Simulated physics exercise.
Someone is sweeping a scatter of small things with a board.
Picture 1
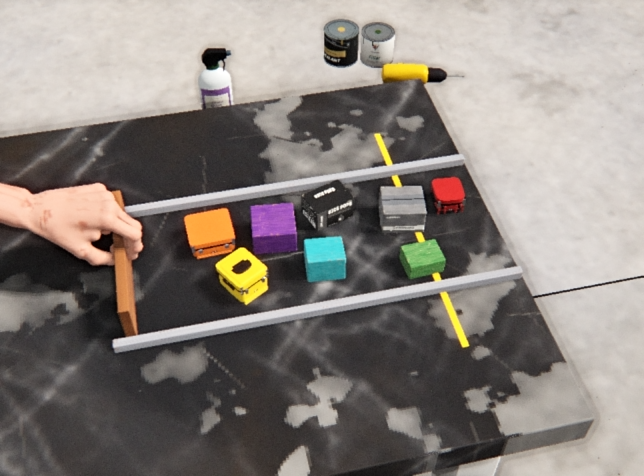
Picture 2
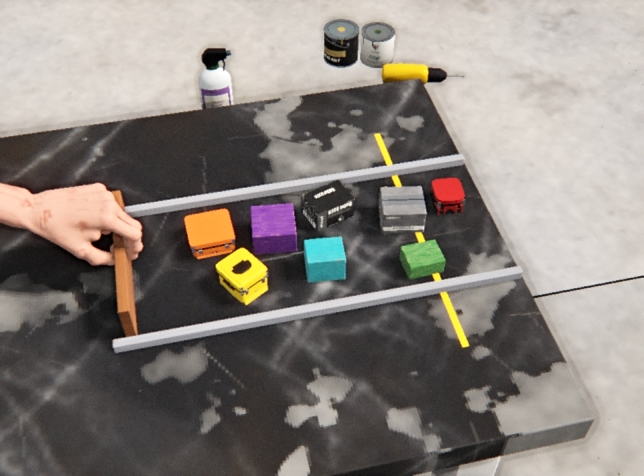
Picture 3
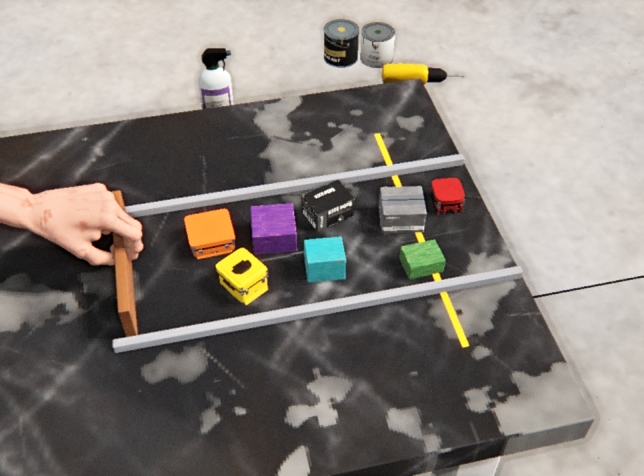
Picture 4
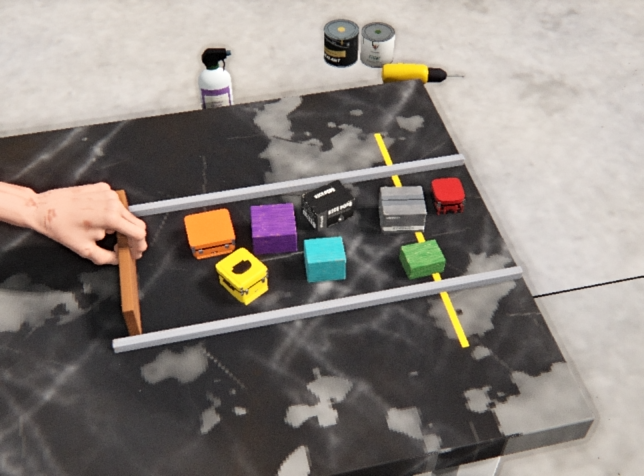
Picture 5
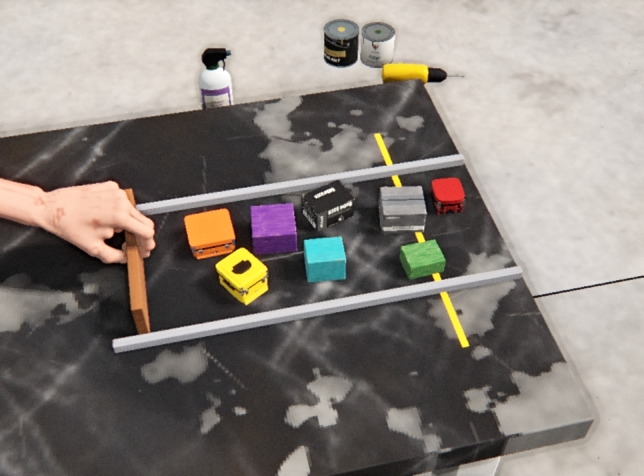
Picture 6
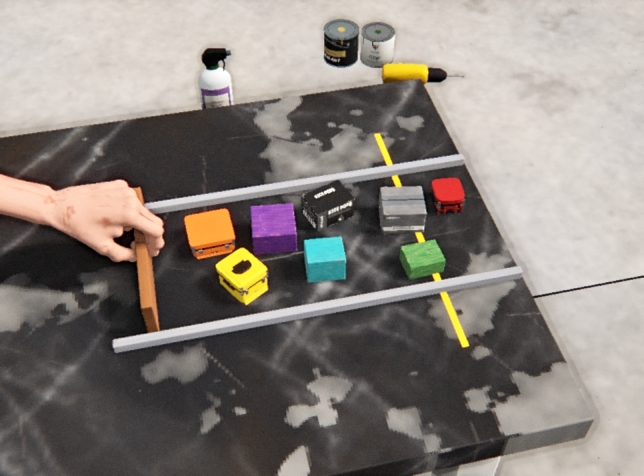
In the video, a hand holds an upright brown board between two rails on a dark marbled surface, at first still, then slides it slightly right toward several colourful blocks, which stay in place near a yellow line.
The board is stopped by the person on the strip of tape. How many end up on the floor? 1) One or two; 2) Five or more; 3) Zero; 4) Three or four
Option 4: Three or four.
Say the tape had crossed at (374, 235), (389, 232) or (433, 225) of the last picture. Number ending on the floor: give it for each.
1, 1, 4.
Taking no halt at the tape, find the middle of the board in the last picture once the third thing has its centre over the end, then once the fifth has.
Its middle is near (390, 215) and then near (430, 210).
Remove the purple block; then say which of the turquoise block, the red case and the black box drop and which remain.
Turquoise block: Still up; red case: Down; black box: Still up.
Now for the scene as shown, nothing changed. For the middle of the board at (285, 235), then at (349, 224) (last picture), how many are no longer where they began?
I get 7 at the one place and 8 at the other.
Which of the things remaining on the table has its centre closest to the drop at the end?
Green block.
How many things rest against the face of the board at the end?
It's 2 of them.
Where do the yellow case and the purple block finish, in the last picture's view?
Final positions: Near (446, 247); near (471, 196).
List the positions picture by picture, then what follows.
The first picture shows red case (447, 196); green block (422, 259); grey box (402, 210); board (123, 262); tape (416, 227).
The second picture shows green block (422, 259); board (123, 262).
The third picture shows grey box (402, 210); orange case (210, 235).
The fourth picture shows red case (447, 197); black box (328, 205).
The fifth picture shows green block (422, 259); turquoise block (325, 260).
The sixth picture shows red case (447, 197); green block (422, 259); grey box (402, 210); board (144, 258); tape (416, 227).
A little later, none off yet; red case at rest near (447, 197); green block at rest near (422, 259); grey box moving near (412, 210).
When it is over, the number that fall off is three or four; down, black box, grey box and red case.
